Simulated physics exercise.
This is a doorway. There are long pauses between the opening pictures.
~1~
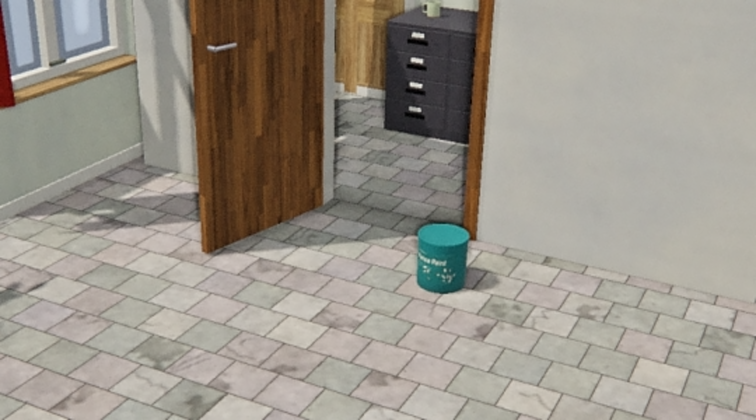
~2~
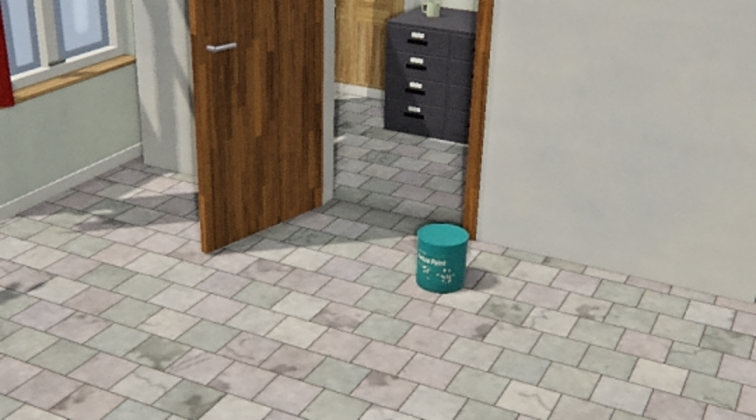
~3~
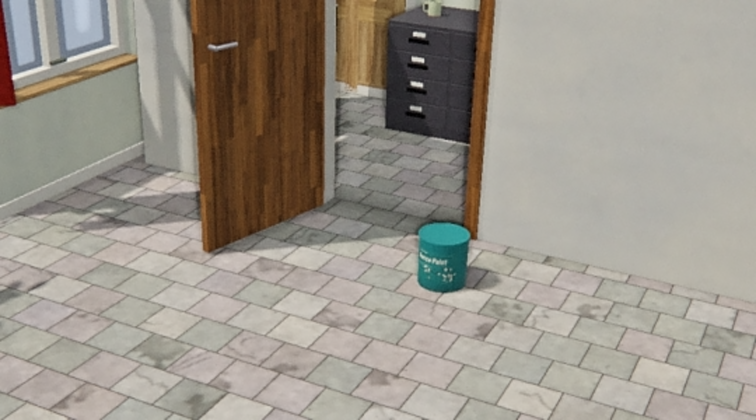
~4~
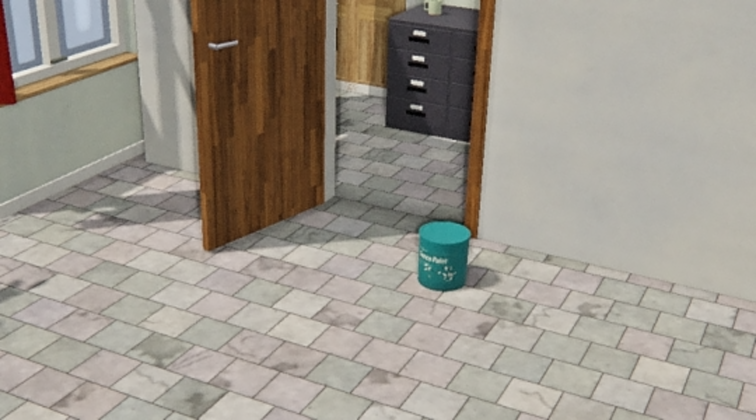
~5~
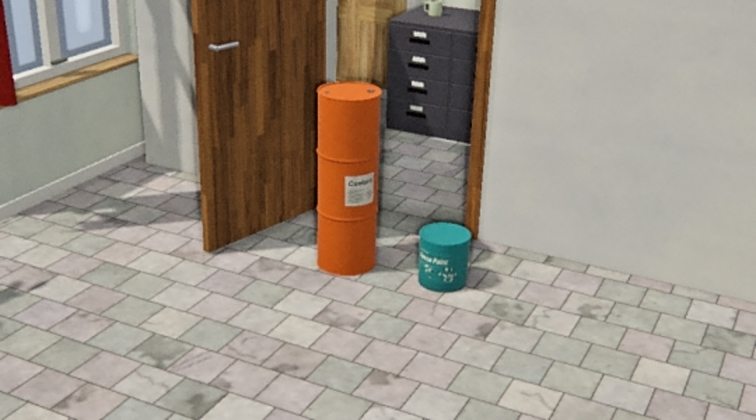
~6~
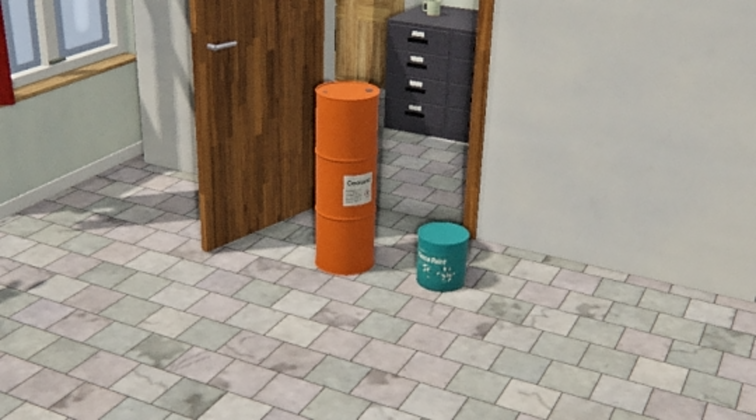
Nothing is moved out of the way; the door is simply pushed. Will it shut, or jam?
Here the door is blocked.
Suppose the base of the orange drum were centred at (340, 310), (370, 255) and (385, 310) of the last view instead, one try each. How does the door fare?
First, it closes; second, it stops short; third, it shuts.
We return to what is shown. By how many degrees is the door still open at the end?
Some 65° open.
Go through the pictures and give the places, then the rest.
In the first picture, door wide open and still; turquoise pail (442, 259).
In the second picture, door wide open and still; turquoise pail (442, 259).
In the third picture, door wide open and still; turquoise pail (443, 258).
In the fourth picture, door wide open and still; turquoise pail (443, 257).
In the fifth picture, door wide open and still; turquoise pail (444, 258).
In the sixth picture, door wide open and still; orange drum (346, 179); turquoise pail (442, 257).
Then, 0.40 s past the last view, door 94° open.
Then, 0.60 s past the last view, door 81° open.
Then, 0.80 s past the last view, door 65° open.
Finally, door 64° open; both still in place. Final places as the last picture's camera would see them, orange drum near (348, 179).
